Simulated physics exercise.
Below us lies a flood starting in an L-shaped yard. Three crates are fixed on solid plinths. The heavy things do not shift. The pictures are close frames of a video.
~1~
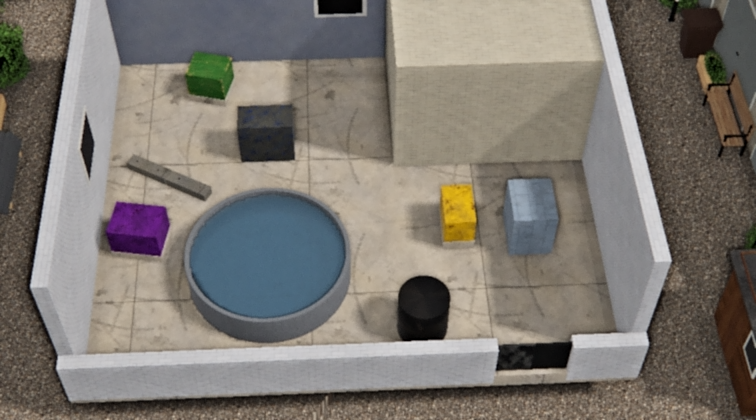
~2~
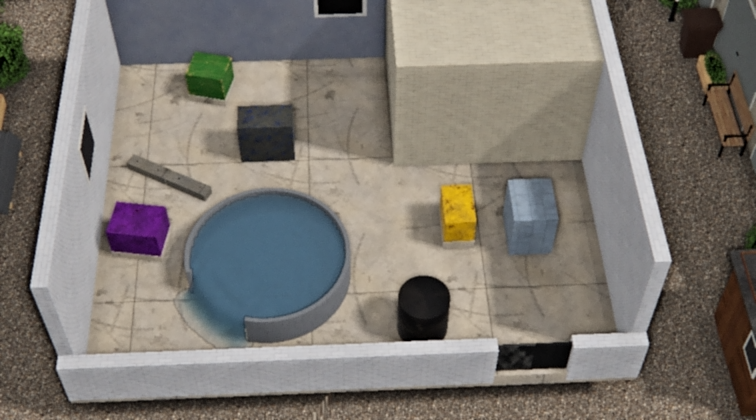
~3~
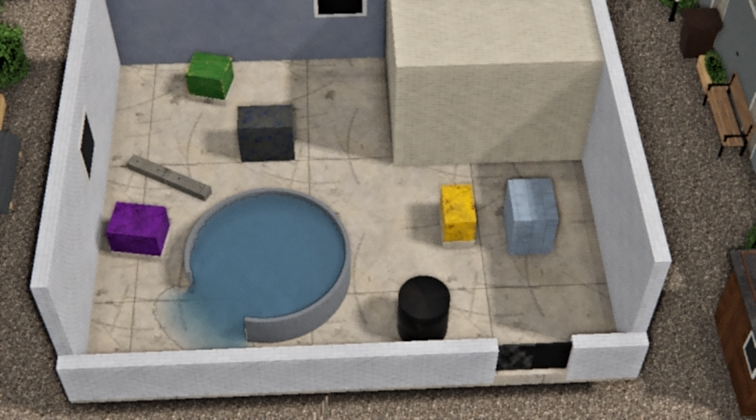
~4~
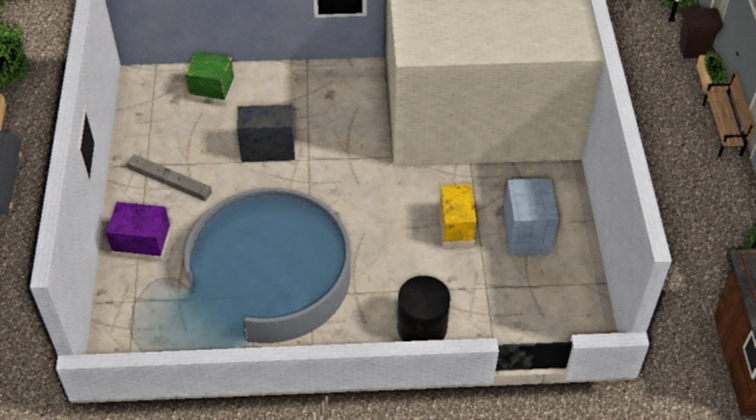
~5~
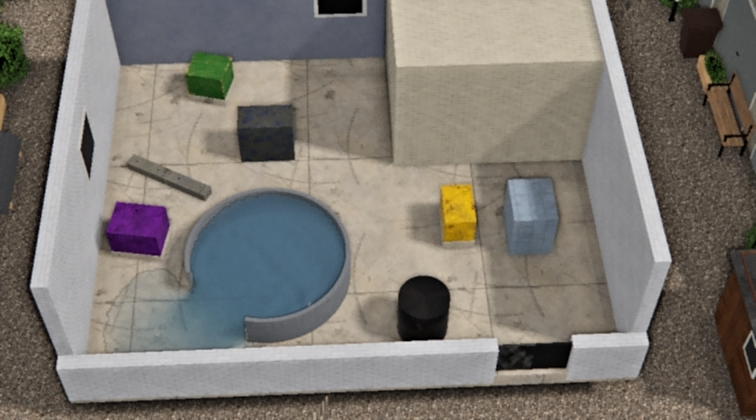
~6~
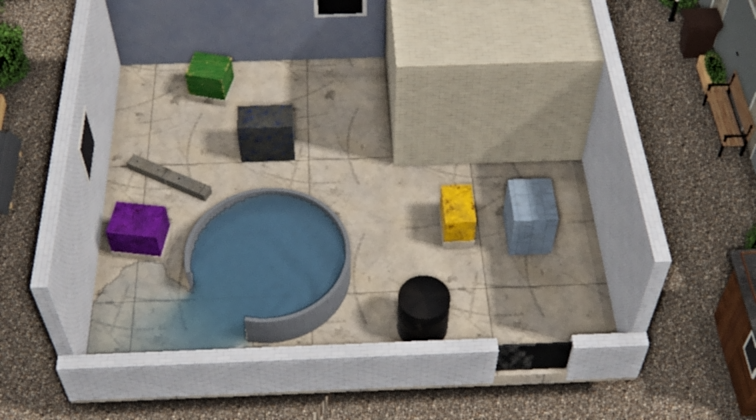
Walled yard with a round pool breaching at its lower left rim, water pouring out and spreading across the paved corner.
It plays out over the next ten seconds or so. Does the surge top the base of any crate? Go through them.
The purple crate is soaked; the yellow crate keeps dry; the green crate keeps dry.
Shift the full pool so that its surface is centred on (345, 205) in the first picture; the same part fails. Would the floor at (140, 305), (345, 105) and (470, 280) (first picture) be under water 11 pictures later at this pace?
As listed: Awash, not flooded, free of water.
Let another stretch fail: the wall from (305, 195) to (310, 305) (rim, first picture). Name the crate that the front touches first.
First comes the crate marked yellow.
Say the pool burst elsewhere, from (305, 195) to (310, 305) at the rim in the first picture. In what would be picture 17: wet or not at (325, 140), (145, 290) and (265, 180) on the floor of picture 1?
In that order: No water, no water, dry.
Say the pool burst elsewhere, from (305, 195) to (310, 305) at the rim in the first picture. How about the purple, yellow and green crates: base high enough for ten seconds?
Then: The purple one is spared; the yellow one gets wet; the green one escapes it.
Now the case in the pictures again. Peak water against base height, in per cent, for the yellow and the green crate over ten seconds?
Roughly 30 per cent, then 60 per cent.
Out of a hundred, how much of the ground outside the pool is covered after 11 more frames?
Near 15 in a hundred.
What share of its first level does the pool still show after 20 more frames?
Some 44 per cent.
A moment on, water covers 10 % of the floor; the purple crate water round its plinth, the yellow crate not reached, the green crate not reached.
Next, water covers 15 % of the floor; the purple crate water round its plinth, the yellow crate not reached, the green crate not reached.
Then, water covers 30 % of the floor; the purple crate water round its plinth, the yellow crate not reached, the green crate not reached.
Later, water covers 55 % of the floor; the purple crate water round its plinth, the yellow crate water round its plinth, the green crate water round its plinth.
In the end, water covers 90 % of the floor; the purple crate was topped, the yellow crate stayed above the water, the green crate stayed above the water.
